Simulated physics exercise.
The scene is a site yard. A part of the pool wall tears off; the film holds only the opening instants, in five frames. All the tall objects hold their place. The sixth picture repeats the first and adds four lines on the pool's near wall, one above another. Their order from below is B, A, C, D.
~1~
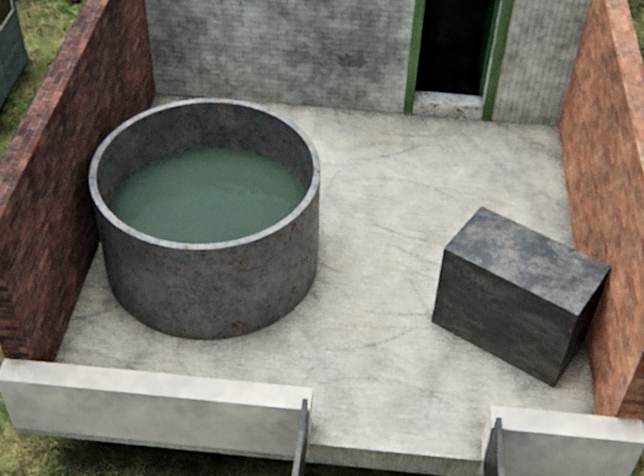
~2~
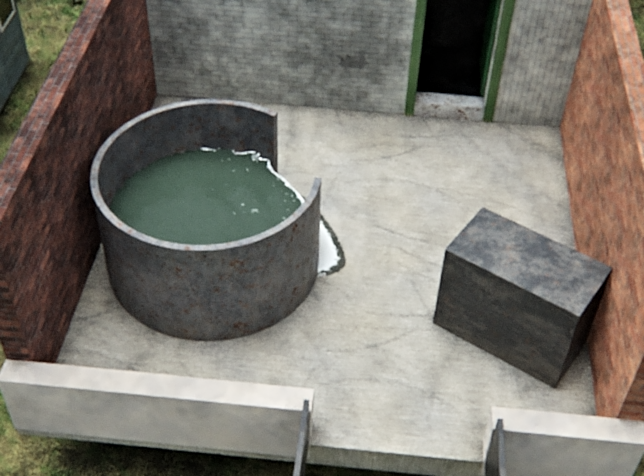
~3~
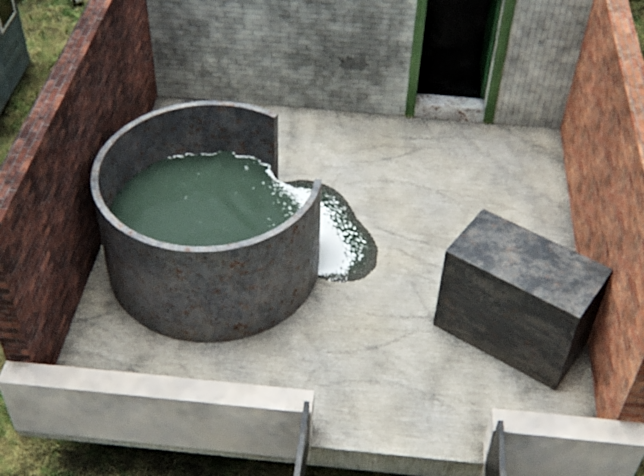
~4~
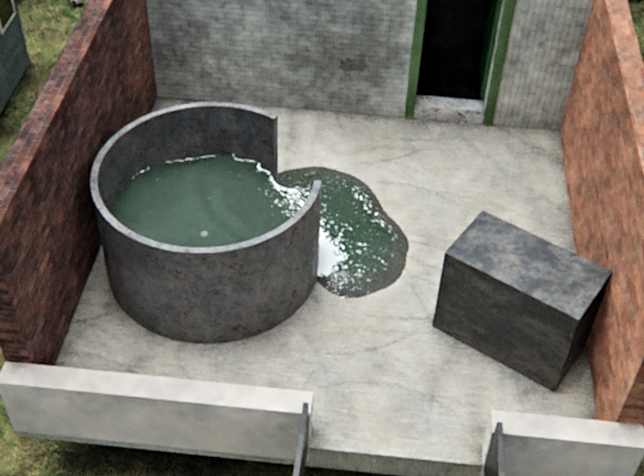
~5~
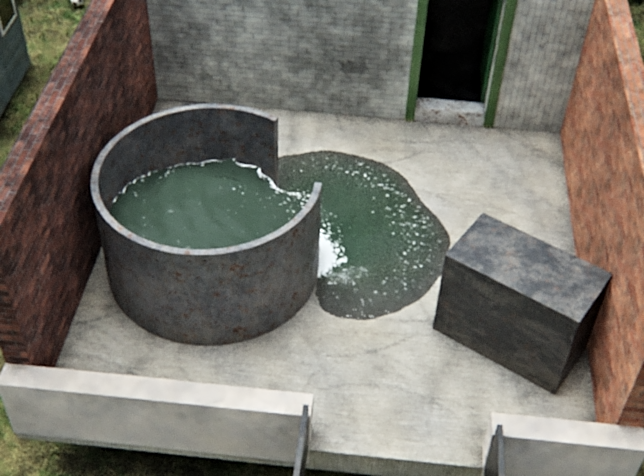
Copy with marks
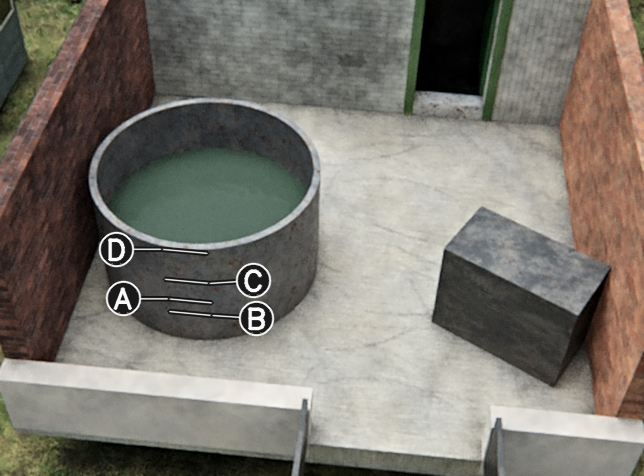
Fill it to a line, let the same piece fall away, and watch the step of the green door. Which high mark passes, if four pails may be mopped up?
Go for A.
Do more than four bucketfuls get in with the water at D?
Yes, that goes wrong.
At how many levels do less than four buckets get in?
Two of them.
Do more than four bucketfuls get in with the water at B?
No, not at all.
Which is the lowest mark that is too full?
It is C.
In white, A at (189, 300); B at (191, 313); C at (187, 281); D at (184, 251); from the bottom up B, A, C, D.
If A is chosen, a splash gets over, under a bucket.
If B is chosen, nothing gets over.
If C is chosen, about 9 bucketfuls get in.
If D is chosen, dozens of bucketfuls pour in.
